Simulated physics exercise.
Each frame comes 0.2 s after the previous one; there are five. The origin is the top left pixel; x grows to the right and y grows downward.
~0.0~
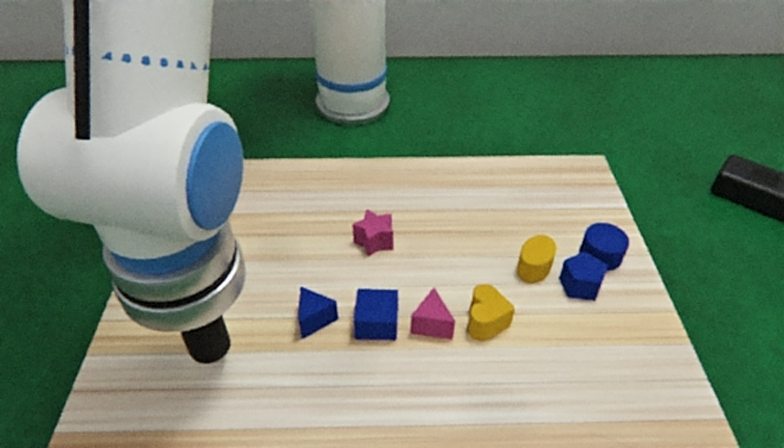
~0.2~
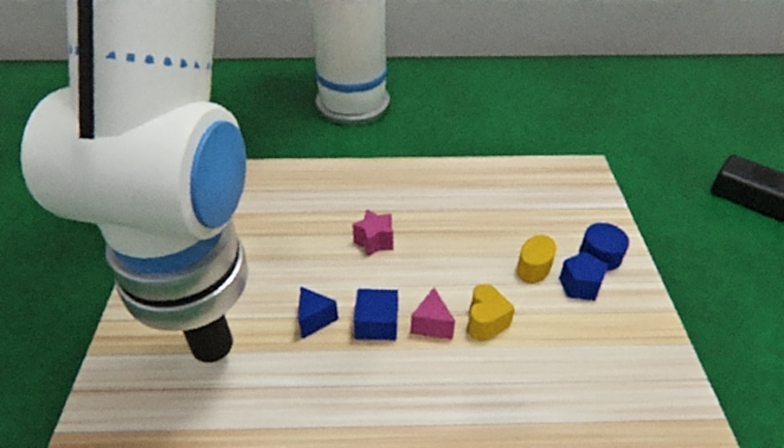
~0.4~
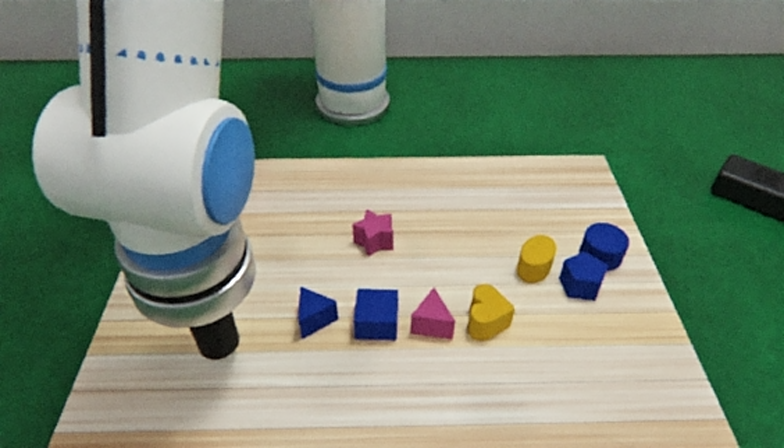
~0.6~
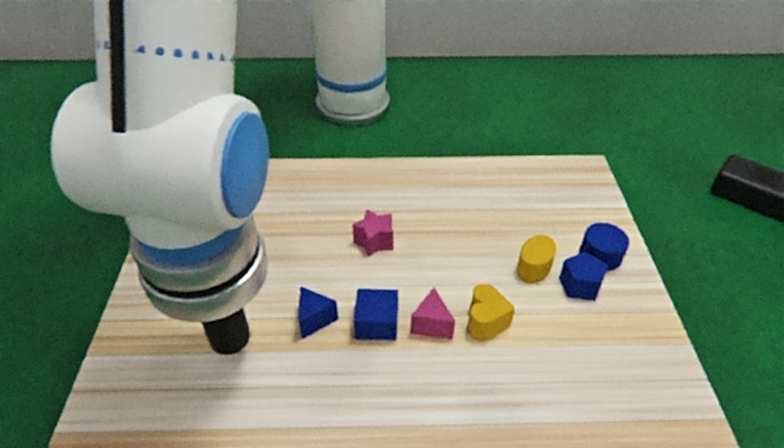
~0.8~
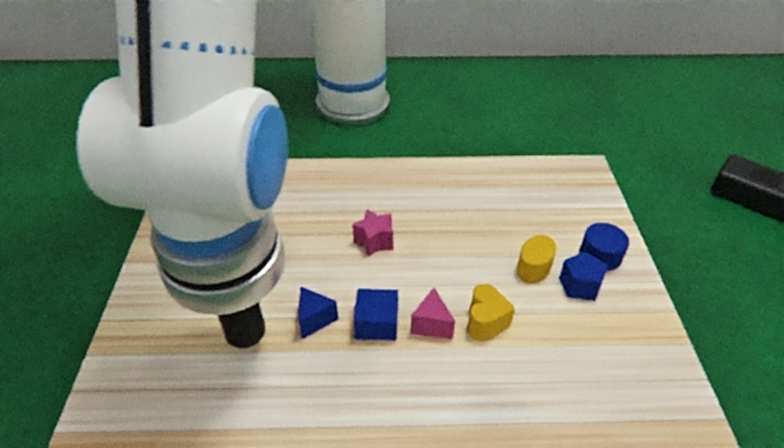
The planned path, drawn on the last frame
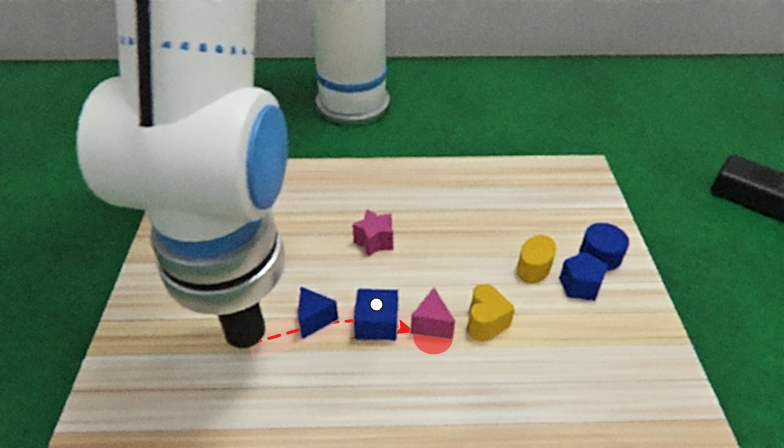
The clip shows a white robotic arm with a dark tip over a wooden board of blue, pink and yellow blocks. The arm moves slightly right toward the blue triangular block, while all the blocks stay still.
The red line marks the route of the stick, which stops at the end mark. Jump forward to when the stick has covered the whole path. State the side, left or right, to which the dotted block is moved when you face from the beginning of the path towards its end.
The shift is rightward.
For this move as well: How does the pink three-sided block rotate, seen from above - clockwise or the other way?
It goes anticlockwise.
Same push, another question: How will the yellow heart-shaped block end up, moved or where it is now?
That block ends up displaced.
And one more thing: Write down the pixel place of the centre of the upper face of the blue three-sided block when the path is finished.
Its top middle will sit at (370, 278).
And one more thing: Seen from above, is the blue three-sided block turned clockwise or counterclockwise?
Direction: Anticlockwise.
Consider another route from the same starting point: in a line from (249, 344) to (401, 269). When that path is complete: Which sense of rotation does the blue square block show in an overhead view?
It spins with the clock.
The drawn path runs from (249, 344) by way of (312, 327) and (373, 322) to (433, 337); the dot is on the blue square block.
On the path given first. One third of the way, stick (311, 314); blue three-sided block (336, 291), turned 40° anticlockwise.
Two thirds of the way, stick (374, 310); blue three-sided block (370, 278), turned 75° anticlockwise; blue square block (417, 303), turned 15° clockwise; pink three-sided block (453, 308), turned 15° anticlockwise; yellow heart-shaped block (494, 302).
At the end, stick (434, 325); blue three-sided block (370, 278), turned 75° anticlockwise; blue square block (476, 313); pink three-sided block (512, 311), turned 30° anticlockwise; yellow heart-shaped block (530, 293), turned 65° anticlockwise.
